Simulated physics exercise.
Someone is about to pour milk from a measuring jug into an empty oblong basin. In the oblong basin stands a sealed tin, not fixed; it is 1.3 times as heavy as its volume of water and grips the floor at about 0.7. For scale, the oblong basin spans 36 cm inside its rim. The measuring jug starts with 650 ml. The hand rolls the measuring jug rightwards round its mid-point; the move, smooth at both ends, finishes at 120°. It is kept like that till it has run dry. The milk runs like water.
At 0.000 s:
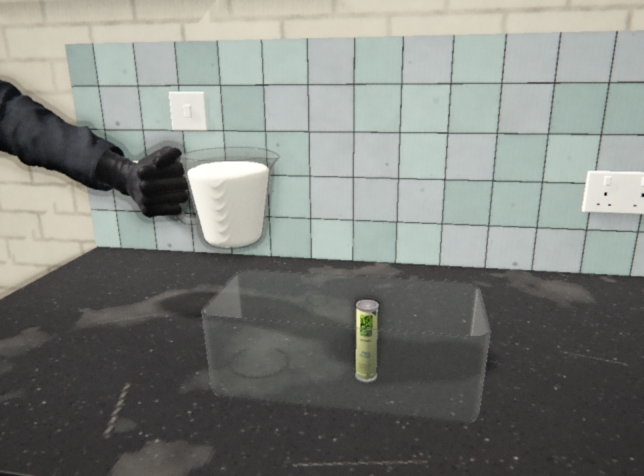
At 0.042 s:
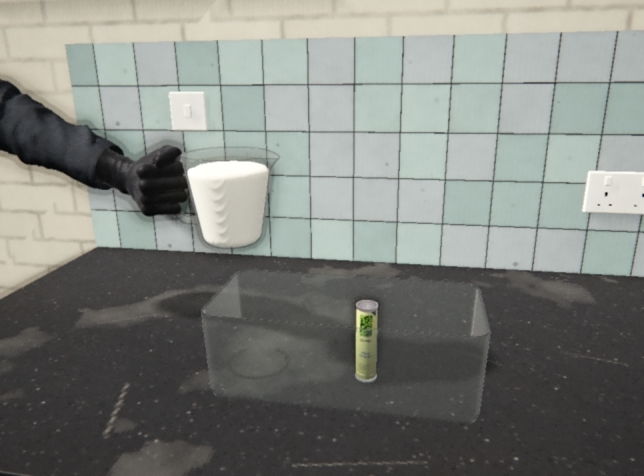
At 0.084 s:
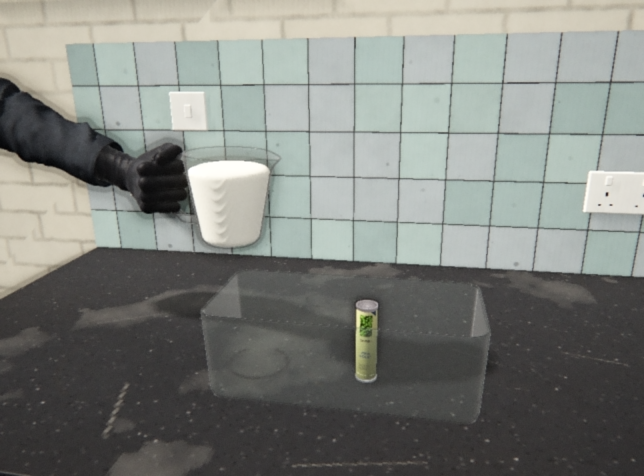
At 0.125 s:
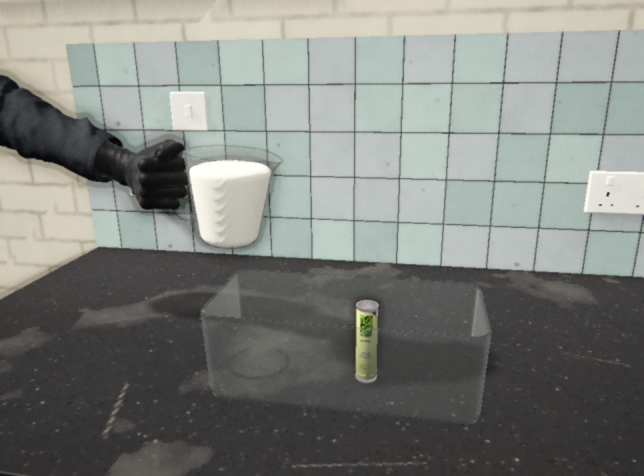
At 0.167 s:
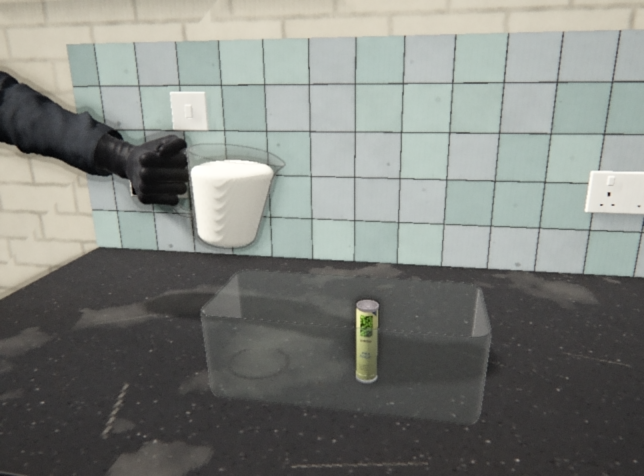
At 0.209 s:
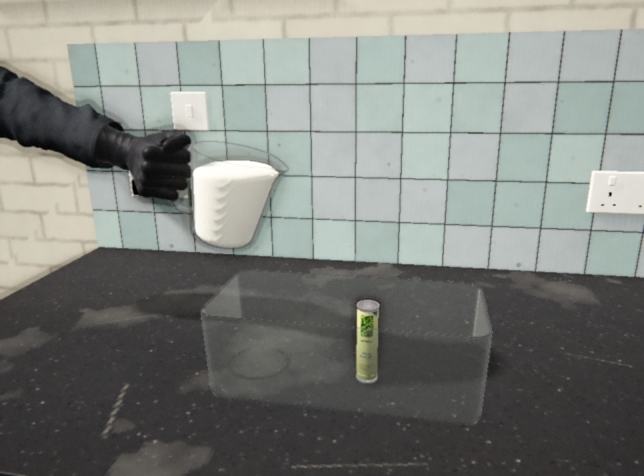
In this clip, a black-gloved hand holds a clear jug of milk above a dark countertop, near a transparent basin and a small green tin, and slowly tilts the jug slightly to the right.
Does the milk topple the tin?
The tin keeps standing.
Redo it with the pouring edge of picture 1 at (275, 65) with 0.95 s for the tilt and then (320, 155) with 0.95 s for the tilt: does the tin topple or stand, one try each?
First it goes over; then it goes over.
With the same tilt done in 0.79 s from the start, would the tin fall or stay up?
The tin keeps standing.
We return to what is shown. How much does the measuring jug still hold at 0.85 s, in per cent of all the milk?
Near 6 in a hundred.
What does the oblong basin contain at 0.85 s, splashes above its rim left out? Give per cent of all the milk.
Some 84 per cent.
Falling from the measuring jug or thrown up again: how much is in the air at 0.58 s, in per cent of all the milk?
Some 24 per cent.
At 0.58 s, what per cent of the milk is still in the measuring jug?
About 64 per cent.
Then, 0.58 s in, the tilt is 81° and 65 per cent is still to pour; the tin stands where it began.
Then, 0.85 s in, the tilt is 117° and 6 per cent is still to pour; the tin stands where it began.
Then, 1.14 s in, the tilt is 120° and 0 per cent is still to pour; the tin stands where it began.
Then, 1.45 s in, the tilt is 120° and 0 per cent is still to pour; the tin stands where it began.
Finally, the tin stands where it began.
